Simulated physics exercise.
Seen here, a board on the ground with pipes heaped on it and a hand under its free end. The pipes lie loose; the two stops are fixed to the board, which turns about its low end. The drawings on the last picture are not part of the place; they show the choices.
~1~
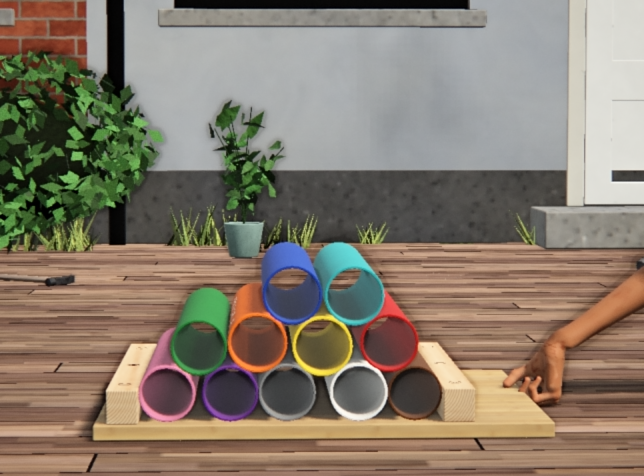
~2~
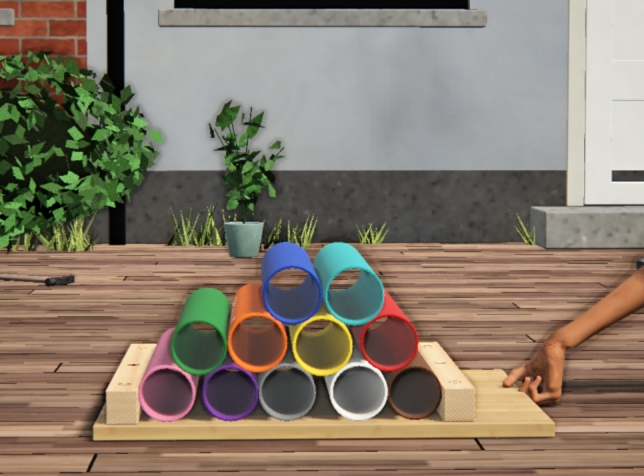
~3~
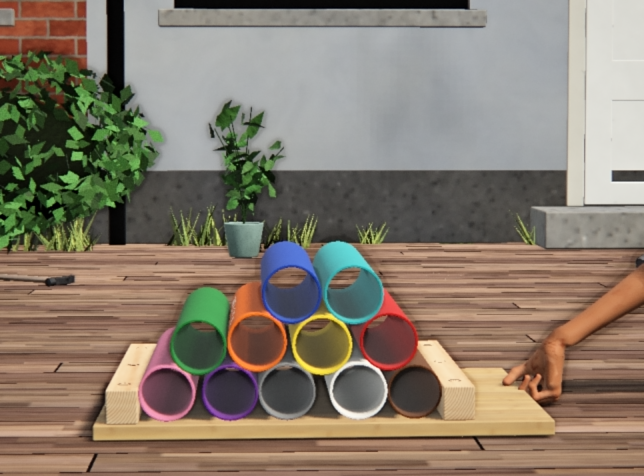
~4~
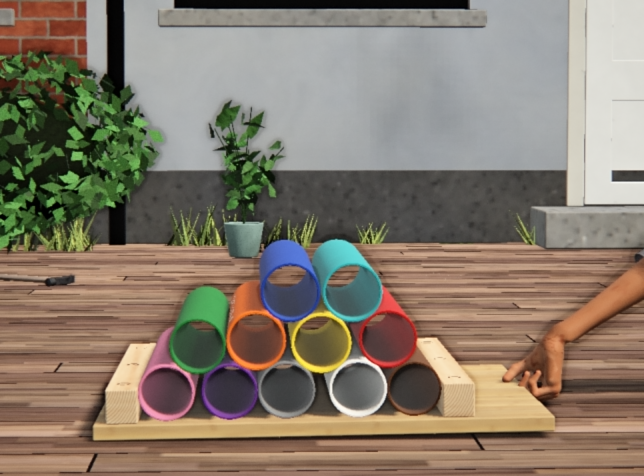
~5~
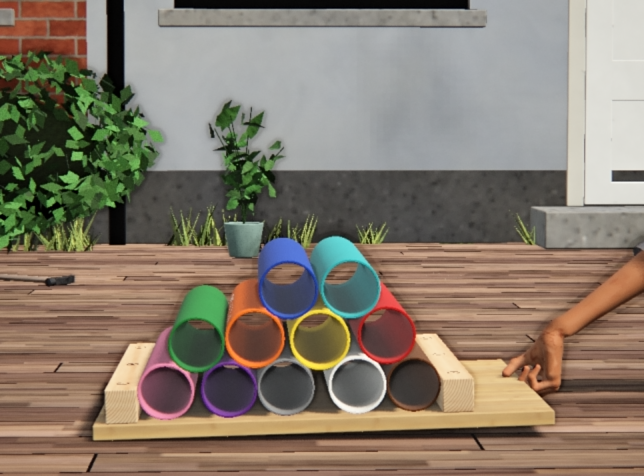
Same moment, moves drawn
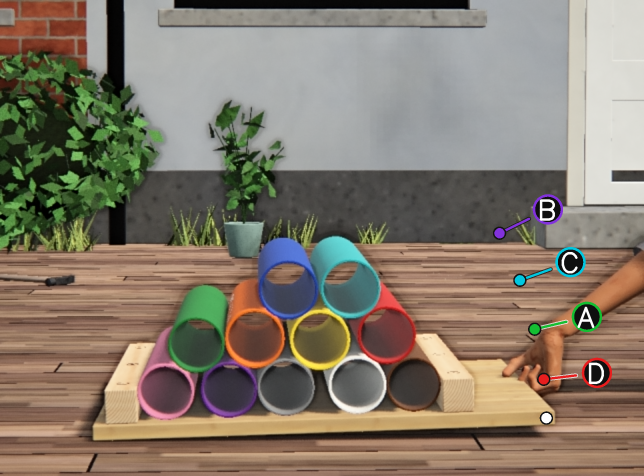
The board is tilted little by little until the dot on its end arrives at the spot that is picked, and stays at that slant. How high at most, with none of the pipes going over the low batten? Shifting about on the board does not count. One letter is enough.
C is the limit.
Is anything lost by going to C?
No, at C.
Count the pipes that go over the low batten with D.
At D the number is none.
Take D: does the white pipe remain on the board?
Yes.
On the copy, A at (535, 329); B at (499, 233); C at (520, 280); D at (544, 379); the white dot at (546, 418).
On C. First, board at 14°.
Then, board at 20°.
Finally, board at 20°, none over the low batten.
By contrast, A none over the low batten; B four over the low batten (yellow, green, orange, blue); D none over the low batten.
